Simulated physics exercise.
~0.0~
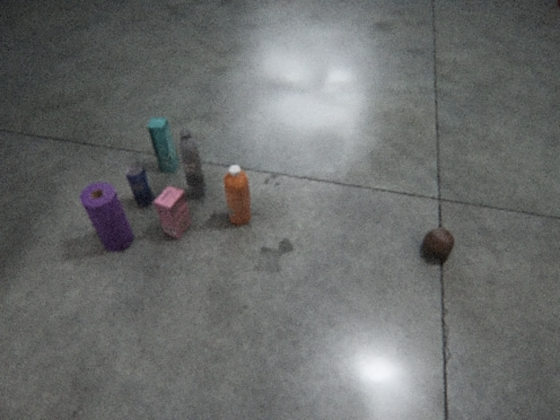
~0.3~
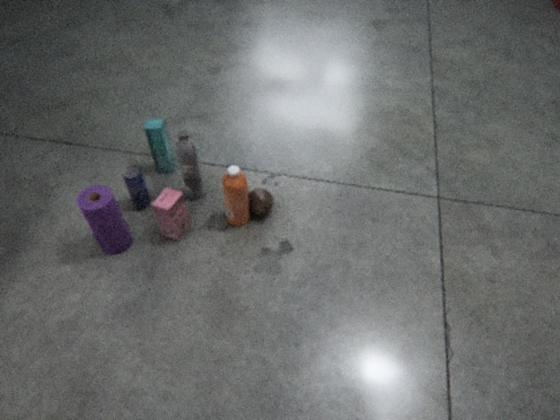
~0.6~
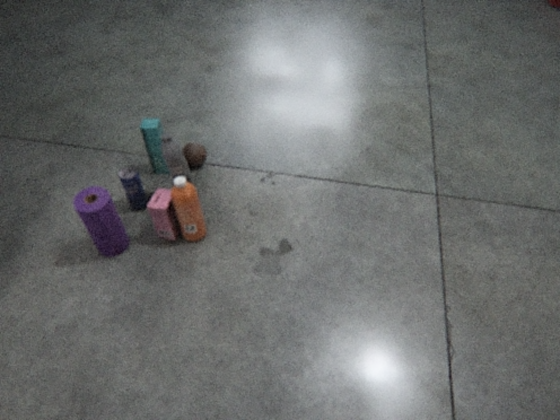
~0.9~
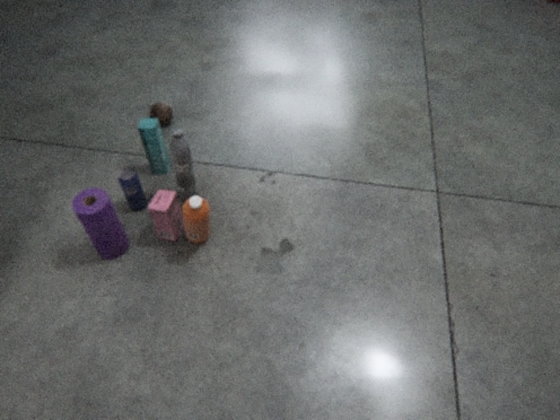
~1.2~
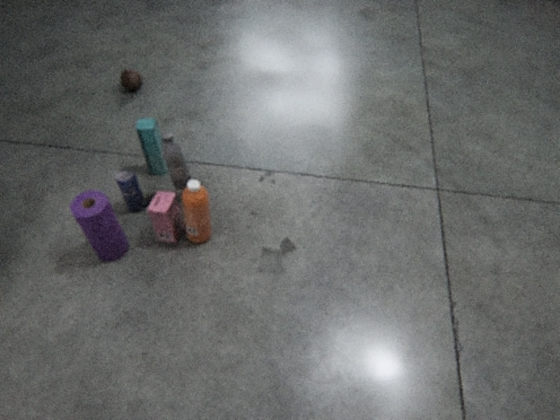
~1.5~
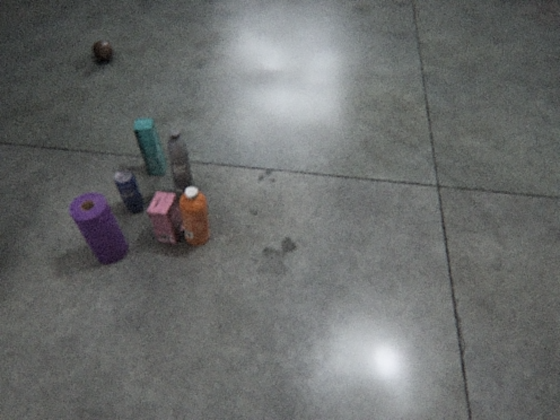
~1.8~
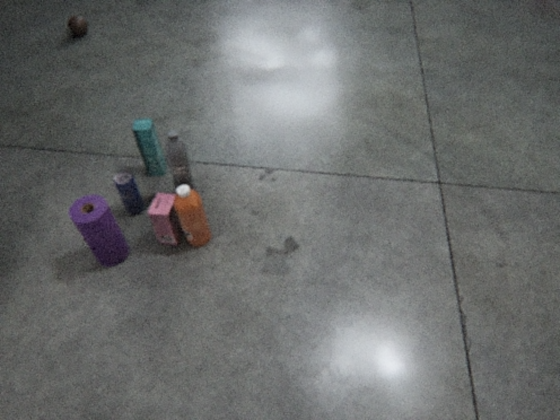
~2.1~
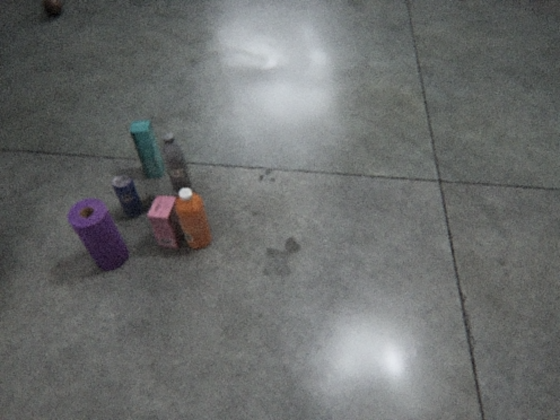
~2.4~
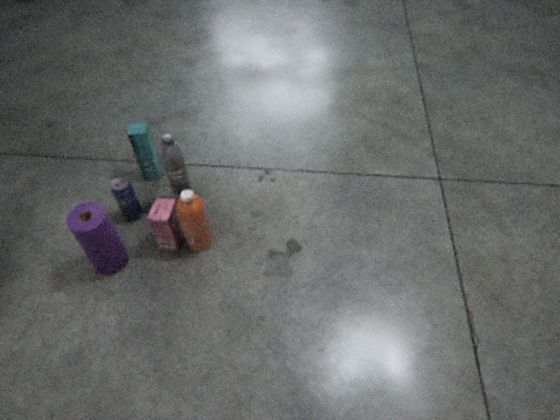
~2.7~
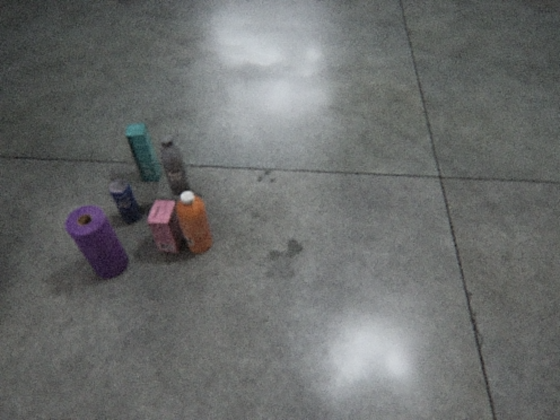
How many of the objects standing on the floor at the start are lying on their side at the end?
None of them are. The two bottles, two cartons, the can and the roll are all still upright.
